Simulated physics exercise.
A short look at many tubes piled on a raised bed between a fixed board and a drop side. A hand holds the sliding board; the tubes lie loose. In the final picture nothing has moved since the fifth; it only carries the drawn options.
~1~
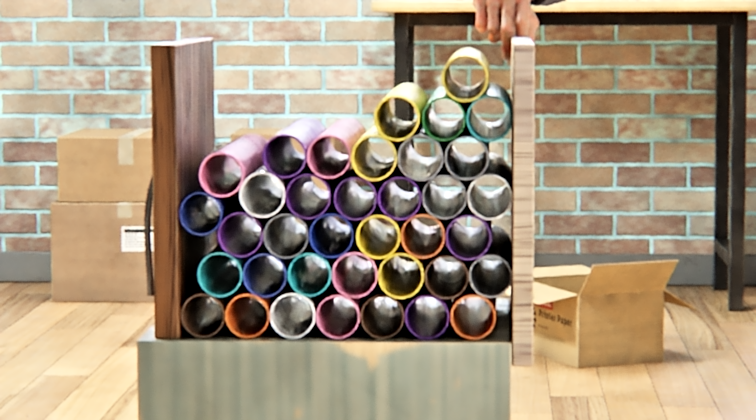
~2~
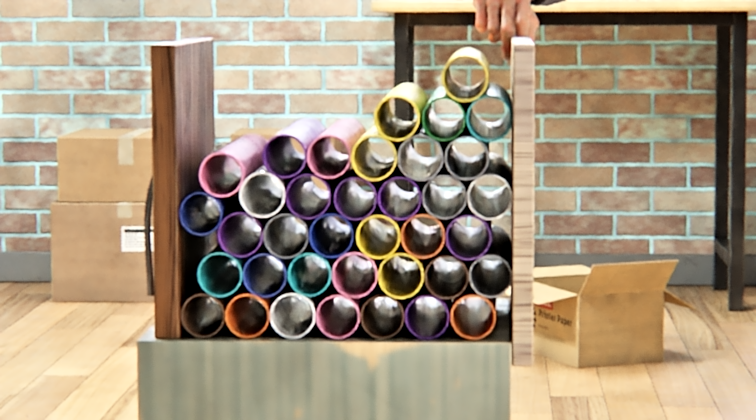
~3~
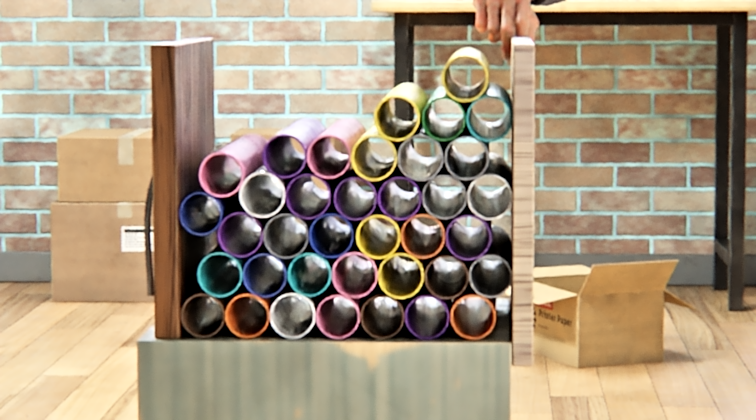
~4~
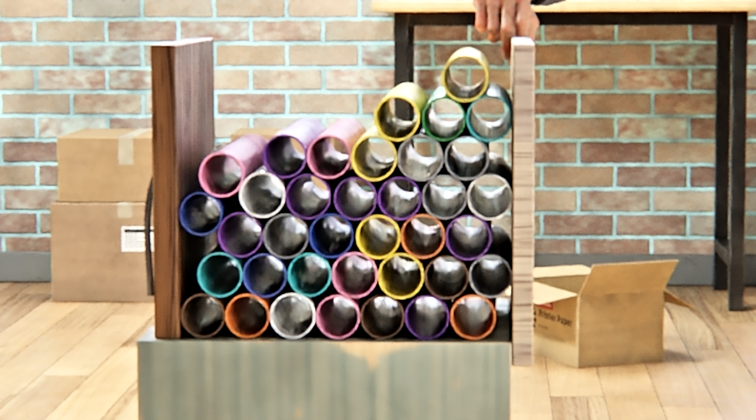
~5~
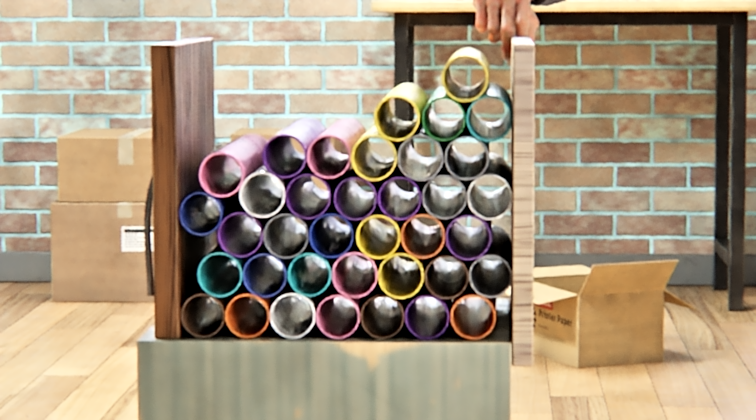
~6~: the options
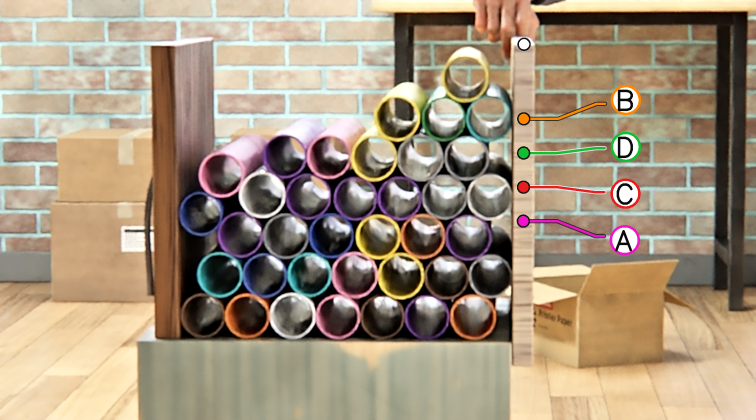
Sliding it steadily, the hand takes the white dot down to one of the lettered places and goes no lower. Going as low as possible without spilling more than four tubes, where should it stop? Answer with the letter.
Down to A.
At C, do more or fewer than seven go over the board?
Fewer than seven.
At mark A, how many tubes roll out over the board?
The count is two.
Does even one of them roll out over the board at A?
Yes, at A.
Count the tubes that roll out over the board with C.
The count is two.
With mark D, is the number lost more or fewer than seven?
It loses fewer than seven.
On the copy, A at (523, 221); B at (523, 119); C at (523, 187); D at (523, 153); the white dot at (524, 44).
On A. First, top of the board (513, 123).
Then, top of the board (513, 212).
Finally, top of the board (513, 220), two out over the board.
By contrast, B none out over the board; C two out over the board; D none out over the board.
